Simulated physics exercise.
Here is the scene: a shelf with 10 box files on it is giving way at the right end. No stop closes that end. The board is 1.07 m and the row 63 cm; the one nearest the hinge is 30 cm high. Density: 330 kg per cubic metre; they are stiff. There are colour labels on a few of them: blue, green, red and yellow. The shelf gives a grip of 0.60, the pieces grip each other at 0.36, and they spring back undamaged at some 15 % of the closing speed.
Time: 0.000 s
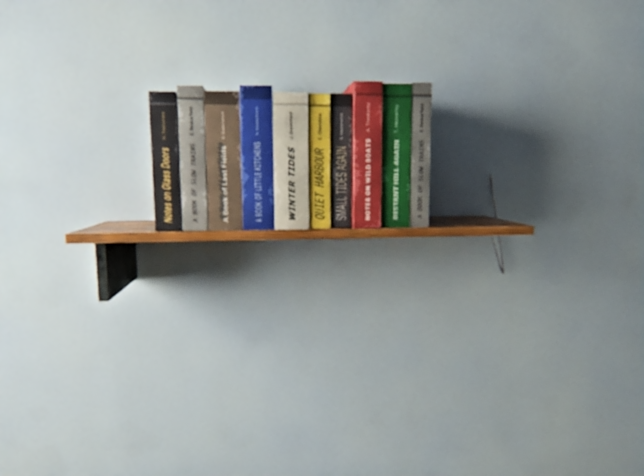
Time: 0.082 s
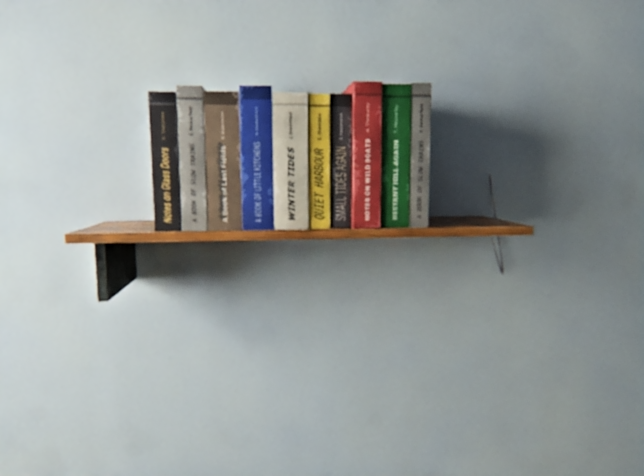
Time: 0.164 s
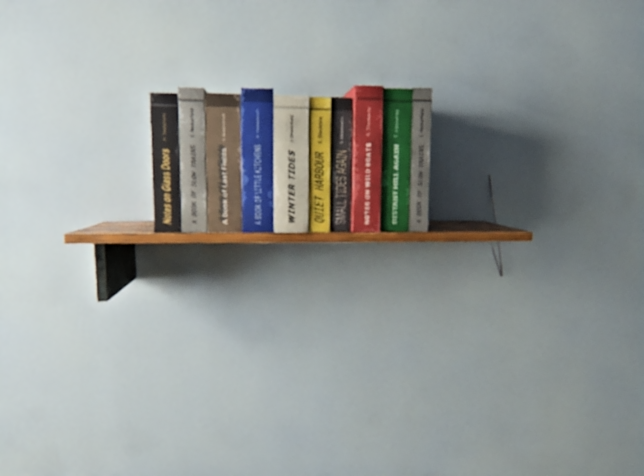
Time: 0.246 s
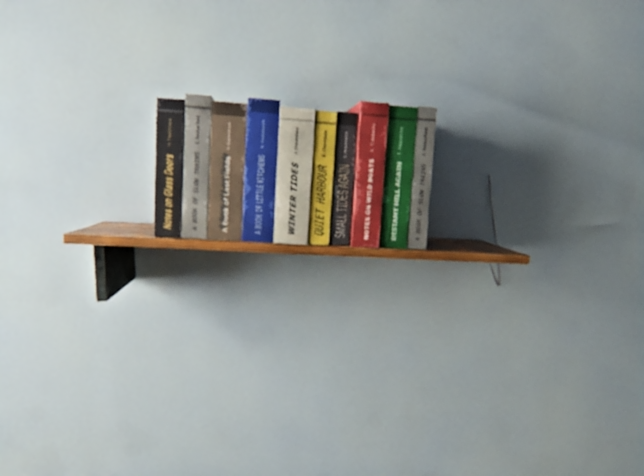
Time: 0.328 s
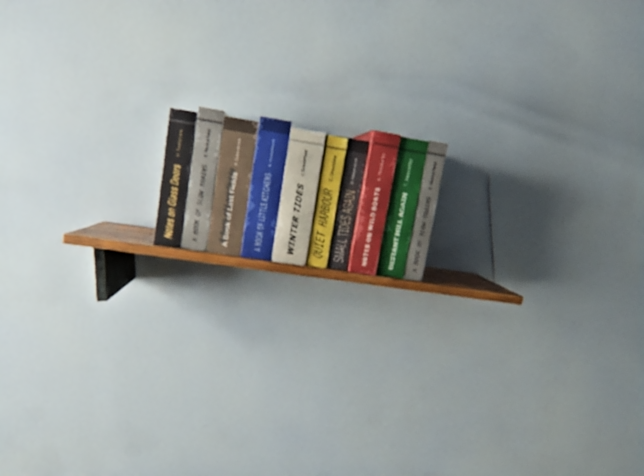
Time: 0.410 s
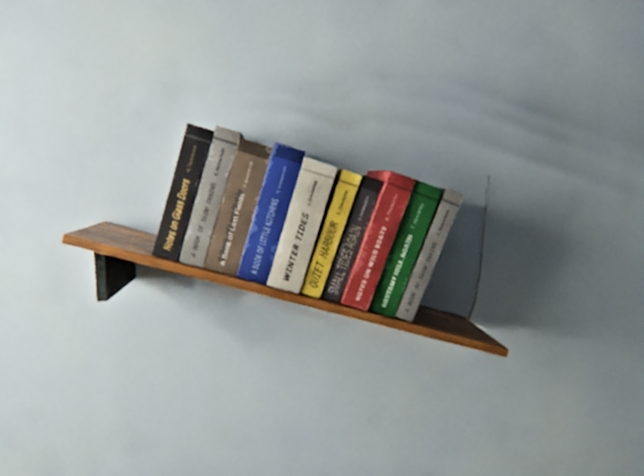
A wooden shelf holding a row of ten box files, among them blue, yellow, red and green ones, sits level, then its right end sinks gradually and more steeply, the files tilting with it and a few leaning slightly rightward.
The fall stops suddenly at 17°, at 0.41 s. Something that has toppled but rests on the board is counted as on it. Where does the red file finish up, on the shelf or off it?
On the shelf.
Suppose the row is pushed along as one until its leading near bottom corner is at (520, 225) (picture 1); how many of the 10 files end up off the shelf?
With that change the number is 3.
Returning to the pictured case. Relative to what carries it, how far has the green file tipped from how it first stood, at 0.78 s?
About 70°.
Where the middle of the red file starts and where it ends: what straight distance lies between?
Roughly 35 centimetres.
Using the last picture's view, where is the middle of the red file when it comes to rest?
In the final view it ends up around pixel (431, 271).
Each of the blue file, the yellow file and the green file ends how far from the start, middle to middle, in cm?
Blue 20 cm, yellow 30 cm, green 40 cm.
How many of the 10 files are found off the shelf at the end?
The tally stands at 0.
After 0.48 s, none of the 10 files off the shelf, 10 disturbed; red file 13° from how it stood; green file 13° from how it stood.
After 0.60 s, none of the 10 files off the shelf, 10 disturbed; red file 28° from how it stood; green file 32° from how it stood.
After 0.78 s, none of the 10 files off the shelf, 10 disturbed; red file 45° from how it stood; green file on its side.
In the end (1.5 s), none of the 10 files off the shelf, 10 disturbed; red file 51° from how it stood; green file on its side; yellow file 40° from how it stood. From the last view, middles, red file near (431, 271), green file near (473, 297).
